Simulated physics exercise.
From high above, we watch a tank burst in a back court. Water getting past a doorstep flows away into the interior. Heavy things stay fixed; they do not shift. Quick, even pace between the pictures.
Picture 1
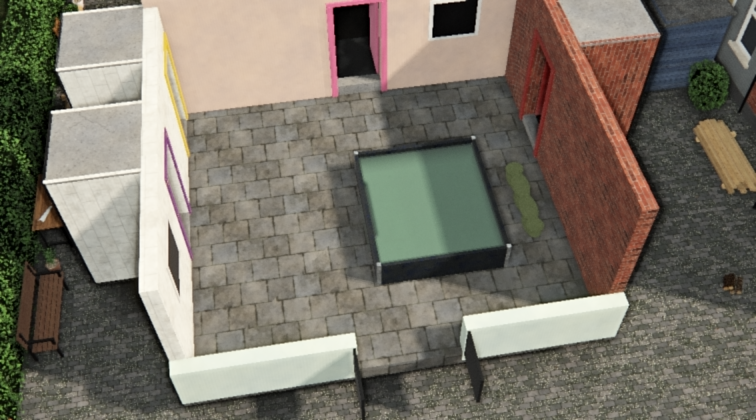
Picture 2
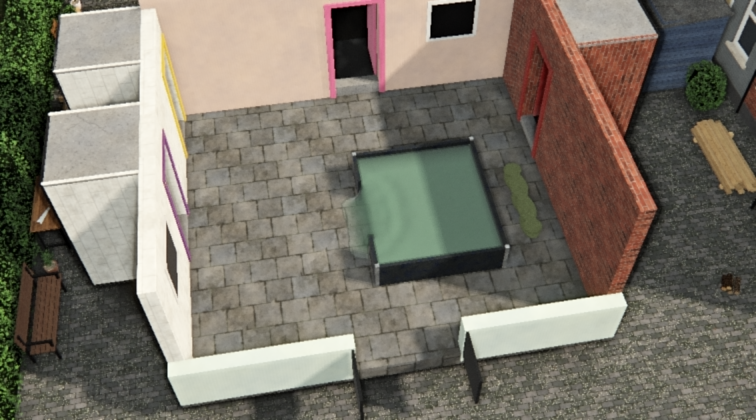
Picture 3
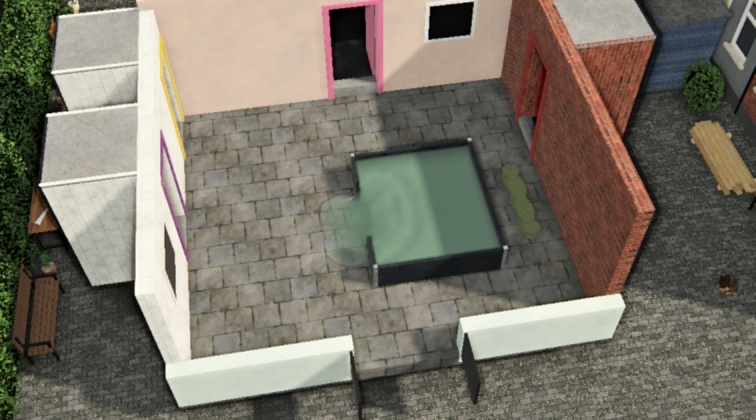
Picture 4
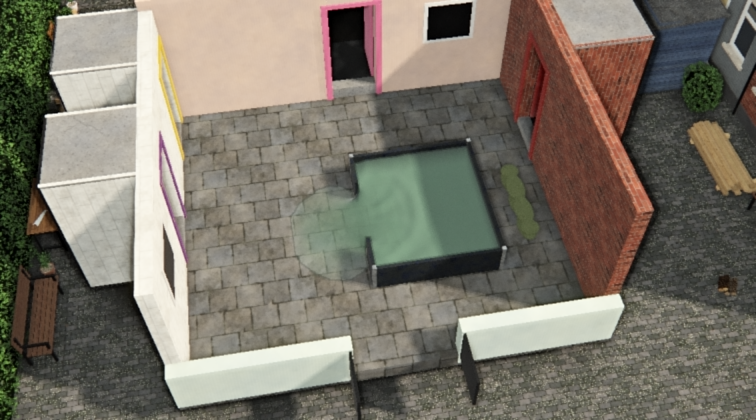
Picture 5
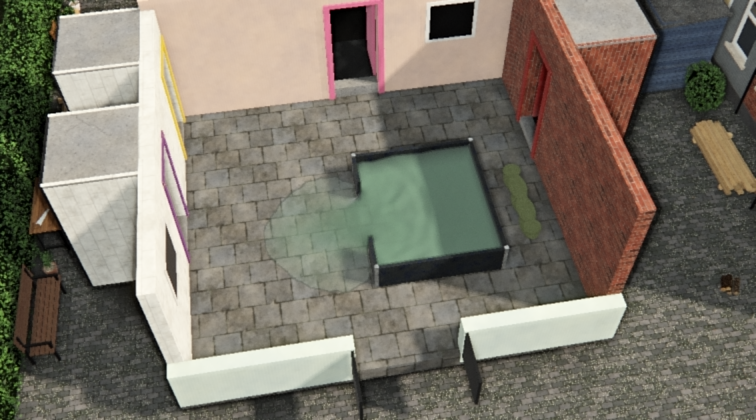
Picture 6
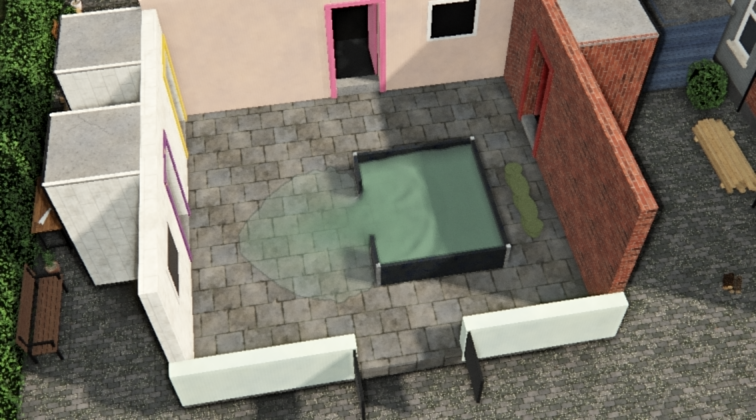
In a paved back court between a white wall and a red brick one, seen from high above, a dark-rimmed square tank of green water sits whole and still. Its left side opens and water pours through the gap, spreading leftward over the grey slabs in a widening, thinning pale-green fan.
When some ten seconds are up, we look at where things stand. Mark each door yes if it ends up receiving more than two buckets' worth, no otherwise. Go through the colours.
Red door - no, yellow door - yes, pink door - no, purple door - yes.
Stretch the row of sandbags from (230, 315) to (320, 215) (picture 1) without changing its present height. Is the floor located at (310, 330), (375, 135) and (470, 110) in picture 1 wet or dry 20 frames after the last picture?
In turn: Submerged, spared, spared.
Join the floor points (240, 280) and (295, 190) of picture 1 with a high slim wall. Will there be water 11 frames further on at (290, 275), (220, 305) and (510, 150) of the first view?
Log, spots one to three: Swamped; swamped; spared.
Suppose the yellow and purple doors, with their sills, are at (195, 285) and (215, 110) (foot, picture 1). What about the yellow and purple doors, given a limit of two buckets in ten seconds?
Result - yellow door exceeds the limit; purple door exceeds the limit.
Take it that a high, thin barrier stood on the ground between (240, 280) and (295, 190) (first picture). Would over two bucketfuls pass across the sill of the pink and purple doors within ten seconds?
The pink door remains below and the purple door remains below.
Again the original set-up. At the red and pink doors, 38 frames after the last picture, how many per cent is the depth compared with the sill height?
Roughly 0 and 10 %.
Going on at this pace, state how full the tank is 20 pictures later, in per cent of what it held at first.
Close to 52 in a hundred.
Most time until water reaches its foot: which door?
My answer: The red-painted one.
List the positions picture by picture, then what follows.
The water tank at (429, 201) is whole and still, in the first frame.
The front is at (350, 200), out from the gap at (367, 221), in the second frame.
Water pours out at (365, 223) and has run to (329, 204), in the third frame.
The front is at (296, 217), out from the gap at (364, 224), in the fourth frame.
Water pours out at (366, 223) and has run to (270, 228), in the fifth frame.
Water pours out at (368, 221) and has run to (245, 233), in the sixth frame.
A moment on, water covers 25 % of the floor; the red door not reached, the yellow door not reached, the pink door not reached, the purple door under two buckets in.
Next, water covers 40 % of the floor; the red door not reached, the yellow door wet at the sill, nothing in, the pink door not reached, the purple door over two buckets in.
Then, water covers 40 % of the floor; the red door not reached, the yellow door under two buckets in, the pink door not reached, the purple door far over two buckets in.
Later, water covers 70 % of the floor; the red door not reached, the yellow door over two buckets in, the pink door wet at the sill, nothing in, the purple door far over two buckets in.
In the end, water covers 95 % of the floor; the red door wet at the sill, nothing in, the yellow door far over two buckets in, the pink door wet at the sill, nothing in, the purple door far over two buckets in.
